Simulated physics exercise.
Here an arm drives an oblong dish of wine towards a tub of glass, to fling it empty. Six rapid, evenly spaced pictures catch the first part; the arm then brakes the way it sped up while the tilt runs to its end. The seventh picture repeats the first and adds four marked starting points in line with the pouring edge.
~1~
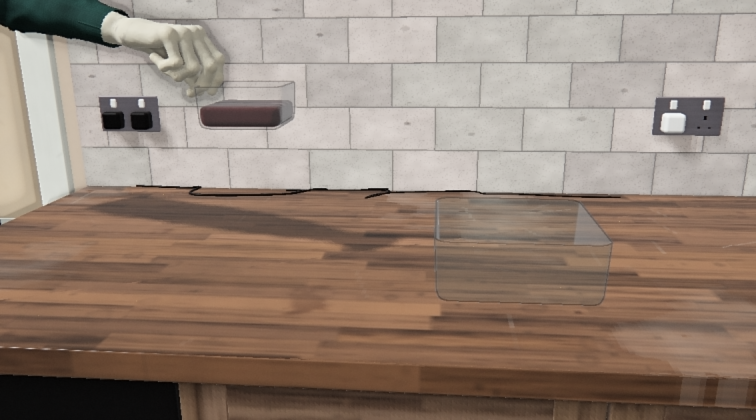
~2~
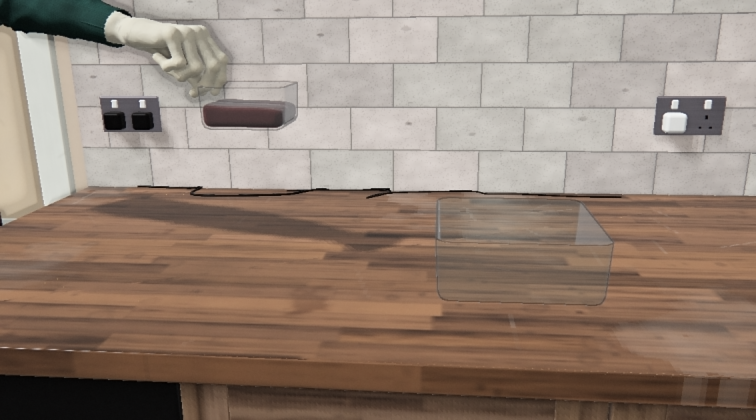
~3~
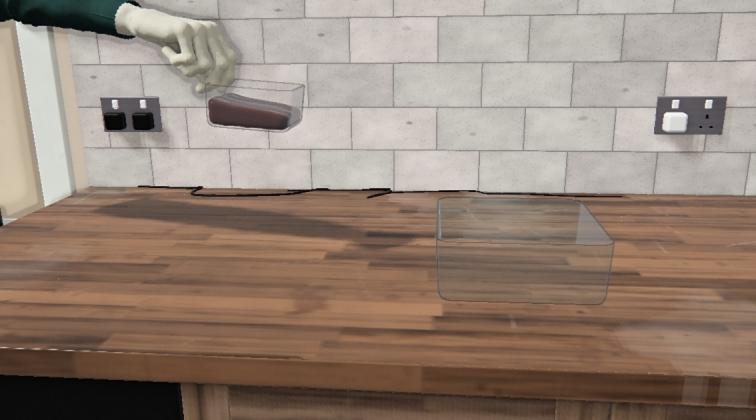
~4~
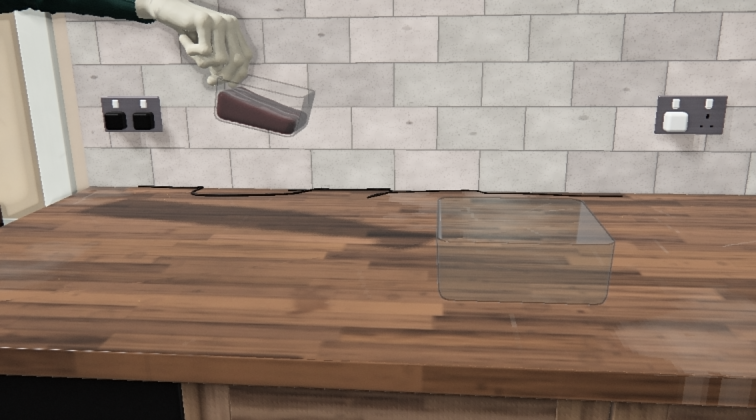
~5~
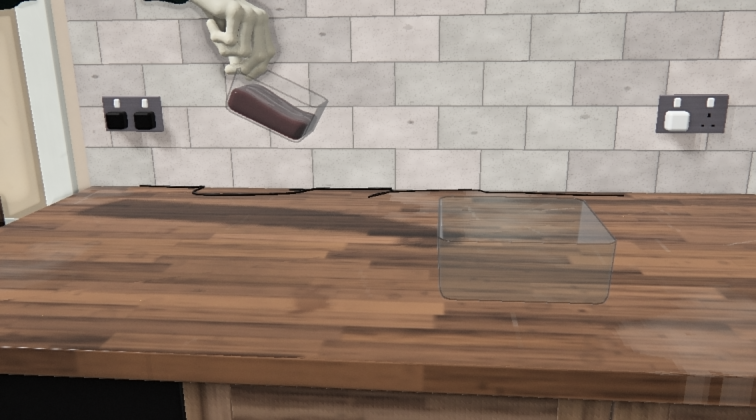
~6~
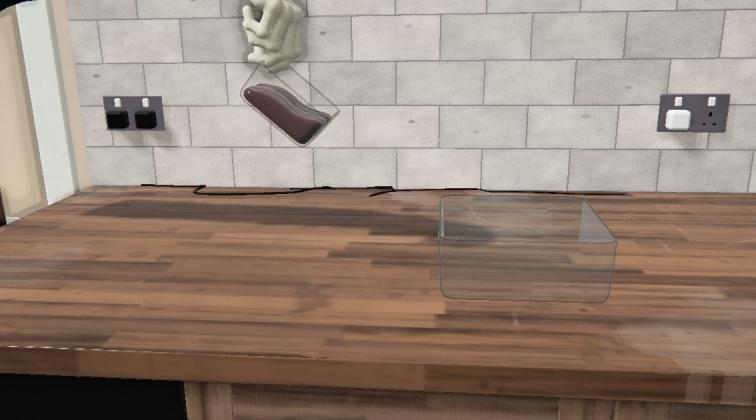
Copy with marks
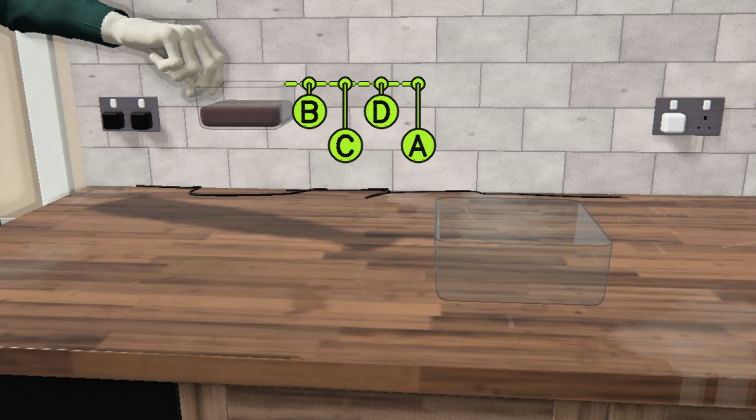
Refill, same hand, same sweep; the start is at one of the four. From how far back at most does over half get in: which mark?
Take B.
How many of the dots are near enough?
All four.
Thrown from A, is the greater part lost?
No, not at all.
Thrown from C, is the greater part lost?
No, that is safe.
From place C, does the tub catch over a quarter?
Yes, clearly.
On the marked copy, A at (418, 83); B at (309, 83); C at (345, 83); D at (381, 83).
For place A, about 88 % lands in the tub, 6 % falls short and 6 % goes beside or beyond.
For place B, about 71 % lands in the tub, 18 % falls short and 11 % goes beside or beyond.
For place C, about 81 % lands in the tub, 5 % falls short and 14 % goes beside or beyond.
For place D, about 78 % lands in the tub, 4 % falls short and 18 % goes beside or beyond.
